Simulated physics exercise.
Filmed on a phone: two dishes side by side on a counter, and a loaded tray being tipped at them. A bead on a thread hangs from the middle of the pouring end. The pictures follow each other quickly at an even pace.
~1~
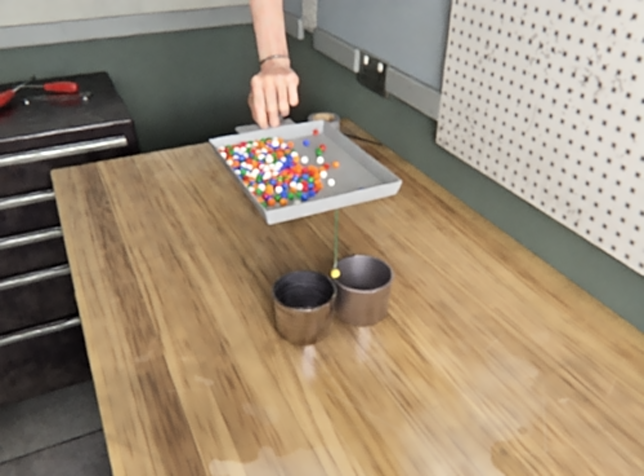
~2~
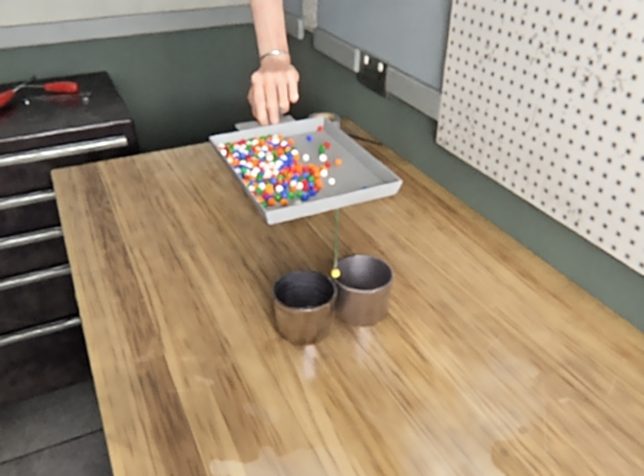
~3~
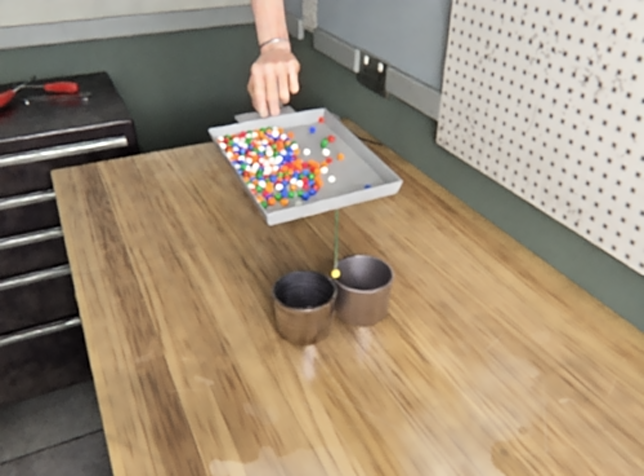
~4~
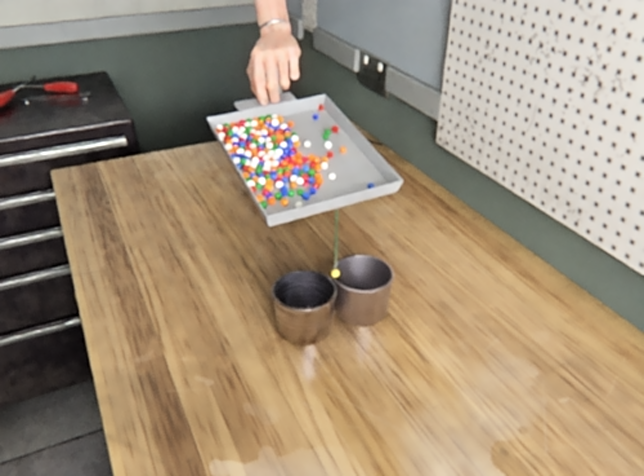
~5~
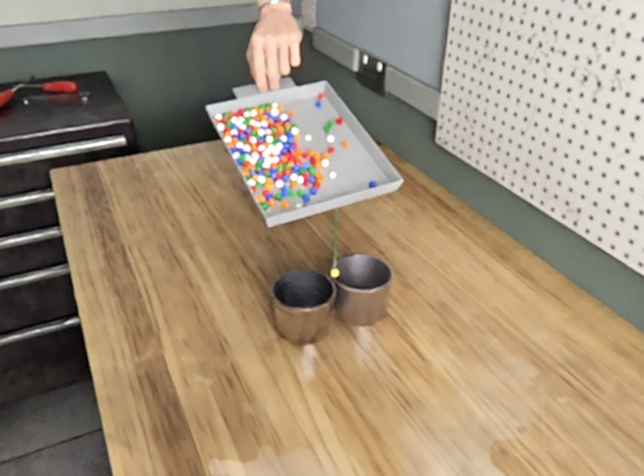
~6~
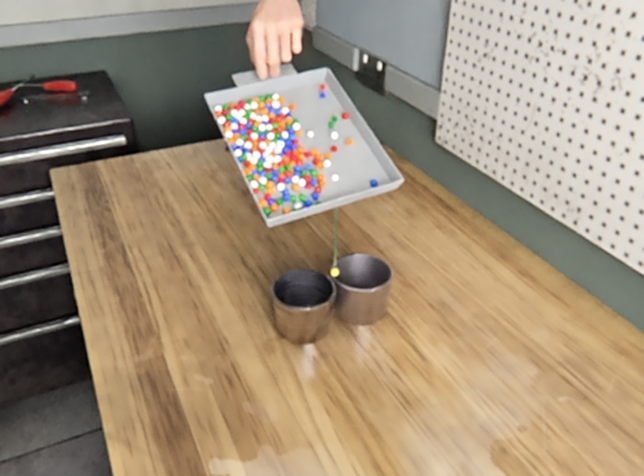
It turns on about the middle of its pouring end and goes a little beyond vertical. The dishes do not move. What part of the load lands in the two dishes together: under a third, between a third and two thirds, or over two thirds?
Caught overall: Under a third.
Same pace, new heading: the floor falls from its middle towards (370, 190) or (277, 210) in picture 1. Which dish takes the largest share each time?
First the right dish, then the left dish.
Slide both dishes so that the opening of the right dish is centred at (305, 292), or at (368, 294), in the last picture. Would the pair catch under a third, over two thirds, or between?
First below one third, then beyond two thirds.
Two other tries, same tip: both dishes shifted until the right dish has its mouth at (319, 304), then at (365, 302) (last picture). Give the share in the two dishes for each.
The first gives 80 %, the second 80 %.
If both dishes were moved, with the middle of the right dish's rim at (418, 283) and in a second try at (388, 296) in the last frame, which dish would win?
The first try: The left one. The second: Left.
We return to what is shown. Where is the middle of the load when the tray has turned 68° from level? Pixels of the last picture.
At about (309, 206).
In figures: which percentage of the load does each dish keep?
For the left dish some 0 %, for the right dish some 0 %.
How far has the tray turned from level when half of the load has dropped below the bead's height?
Roughly 95°.
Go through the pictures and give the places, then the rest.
In the first picture, corners of the pouring end at (269, 209) and (397, 180), level; middle of the load at (272, 167), round plastic beads; left dish at (317, 323); right dish at (376, 304); bead on its thread at (335, 273).
In the second picture, corners of the pouring end at (269, 210) and (397, 180), level; middle of the load at (272, 165).
In the third picture, corners of the pouring end at (269, 211) and (398, 180), tipped barely, lowest at the left corner; middle of the load at (272, 161), a small part on the move.
In the fourth picture, corners of the pouring end at (269, 213) and (398, 179), tipped a little, lowest at the left corner; middle of the load at (271, 154), a small part on the move.
In the fifth picture, corners of the pouring end at (269, 215) and (398, 179), tipped clearly, lowest at the left corner; middle of the load at (271, 148), about a quarter on the move.
In the sixth picture, corners of the pouring end at (269, 217) and (399, 178), tipped clearly, lowest at the left corner; middle of the load at (273, 146), nearly all on the move; left dish at (317, 321); right dish at (376, 303).
Soon, tray tipped steeply; most on the tray; a stray few outside both; a small part in the air.
A while on, tray tipped past a quarter turn; a stray few on the tray; a stray few in the left dish; most outside both; a small part in the air.
Towards the end, tray tipped past a quarter turn; a stray few in the left dish; nearly all outside both.
Finally, tray tipped past a quarter turn; a stray few in the left dish; none in the right dish; nearly all outside both.
